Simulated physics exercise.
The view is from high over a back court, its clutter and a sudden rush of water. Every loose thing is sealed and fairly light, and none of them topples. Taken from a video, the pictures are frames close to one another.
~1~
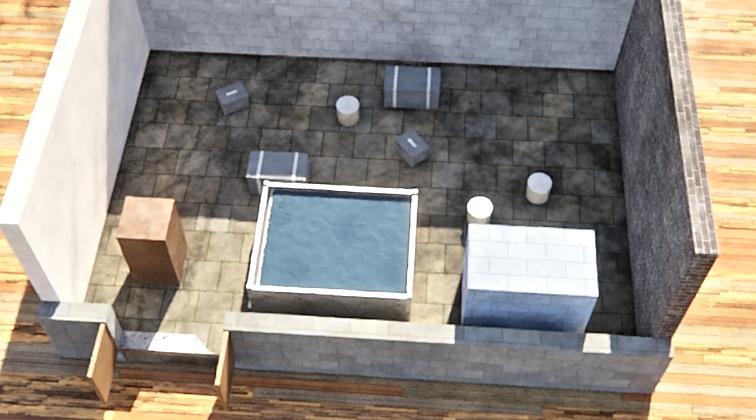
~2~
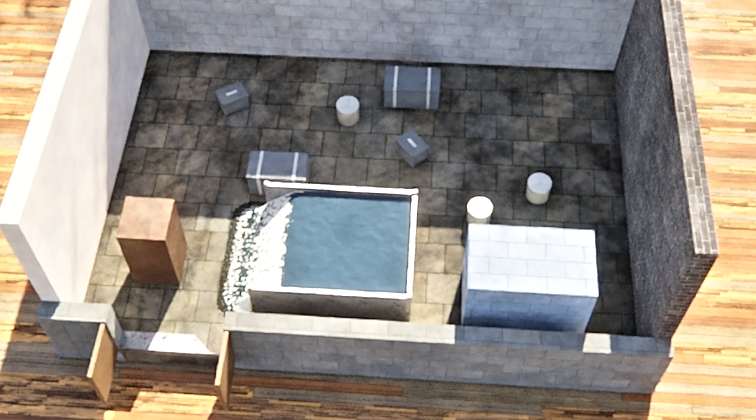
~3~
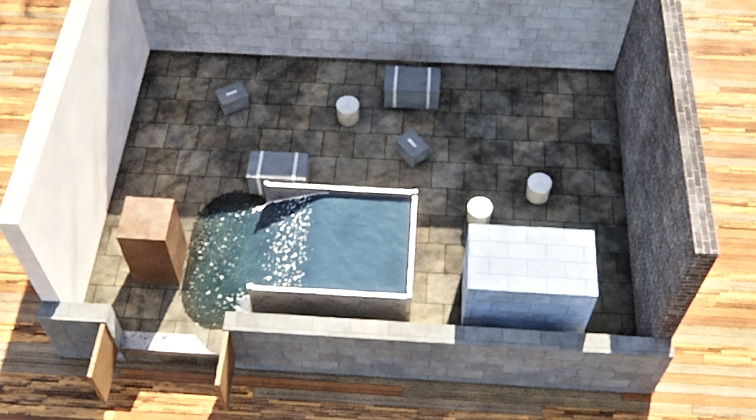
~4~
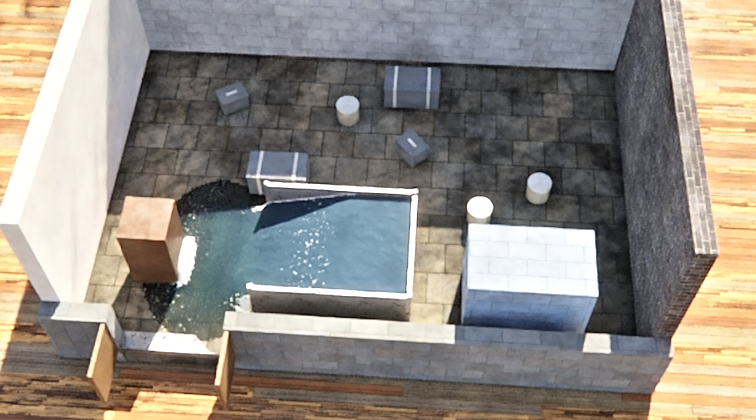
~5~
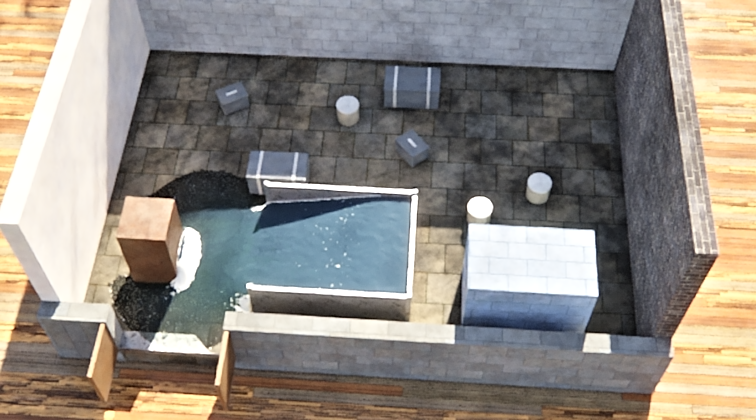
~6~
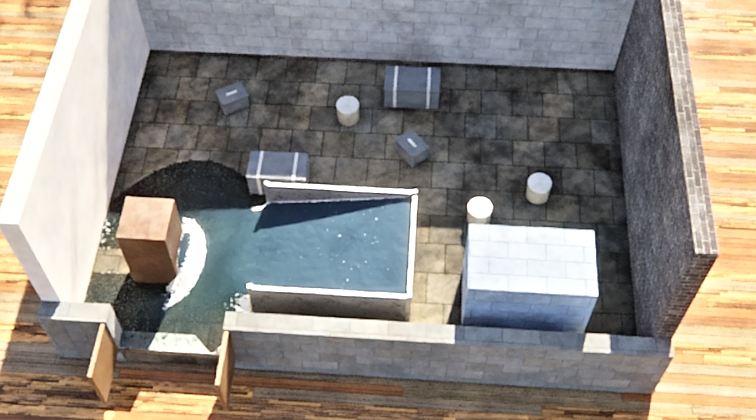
At the start, a raised tank of blue water stands full in a walled court scattered with boxes and pale drums. Its left side opens and water rushes out in a foaming sheet across the paving, then surges around the brown block toward the left wall, while the scattered objects stay put.
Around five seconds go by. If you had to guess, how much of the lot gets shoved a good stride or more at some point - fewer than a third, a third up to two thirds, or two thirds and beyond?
Counting the far movers, it's low - under a third.
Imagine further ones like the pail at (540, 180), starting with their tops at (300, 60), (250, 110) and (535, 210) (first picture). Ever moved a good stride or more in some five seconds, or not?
Listed in sequence, the answers are displaced a stride, remains nearby and remains nearby.
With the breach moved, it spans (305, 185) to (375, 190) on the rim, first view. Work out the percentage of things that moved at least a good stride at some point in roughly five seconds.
Roughly 40 percent.
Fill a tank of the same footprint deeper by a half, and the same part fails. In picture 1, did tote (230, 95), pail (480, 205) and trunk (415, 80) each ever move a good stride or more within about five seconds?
The first passed the mark, the next stayed below the mark, and the last passed the mark.
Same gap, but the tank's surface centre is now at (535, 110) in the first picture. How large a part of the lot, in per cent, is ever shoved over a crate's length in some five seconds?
I'd put it at around 60 per cent.
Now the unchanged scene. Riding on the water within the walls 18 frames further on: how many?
I count 0.
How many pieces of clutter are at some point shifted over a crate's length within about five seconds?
So, 0 of them.
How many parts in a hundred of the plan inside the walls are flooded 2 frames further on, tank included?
Close to 25 per cent, tank included.
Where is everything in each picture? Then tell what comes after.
In the first frame, a tote at (232, 93) rests on the ground; a tote at (412, 143), on the bottom; 0 of 8 have shifted.
In the second frame, a tote at (232, 93) rests on the ground; a tote at (412, 143), on the bottom; 0 of 8 have shifted.
In the third frame, a tote at (232, 93) rests on the ground; a tote at (412, 143), on the bottom; 0 of 8 have shifted.
In the fourth frame, a tote at (232, 93) rests on the ground; a tote at (412, 143) rests on the ground; 0 of 8 have shifted.
In the fifth frame, a tote at (232, 93), on the bottom; a tote at (412, 143) rests on the ground; 0 of 8 have shifted.
In the sixth frame, a tote at (232, 93), on the bottom; a tote at (412, 143) rests on the ground; 0 of 8 have shifted.
A moment on, 0 of 8 are well off their spots; 0 afloat.
Next, 0 of 8 are well off their spots; 0 afloat.
Later, 0 of 8 are well off their spots; 0 afloat.
In the end, 0 of 8 are well off their spots, and 0 have been at some point; 0 afloat.
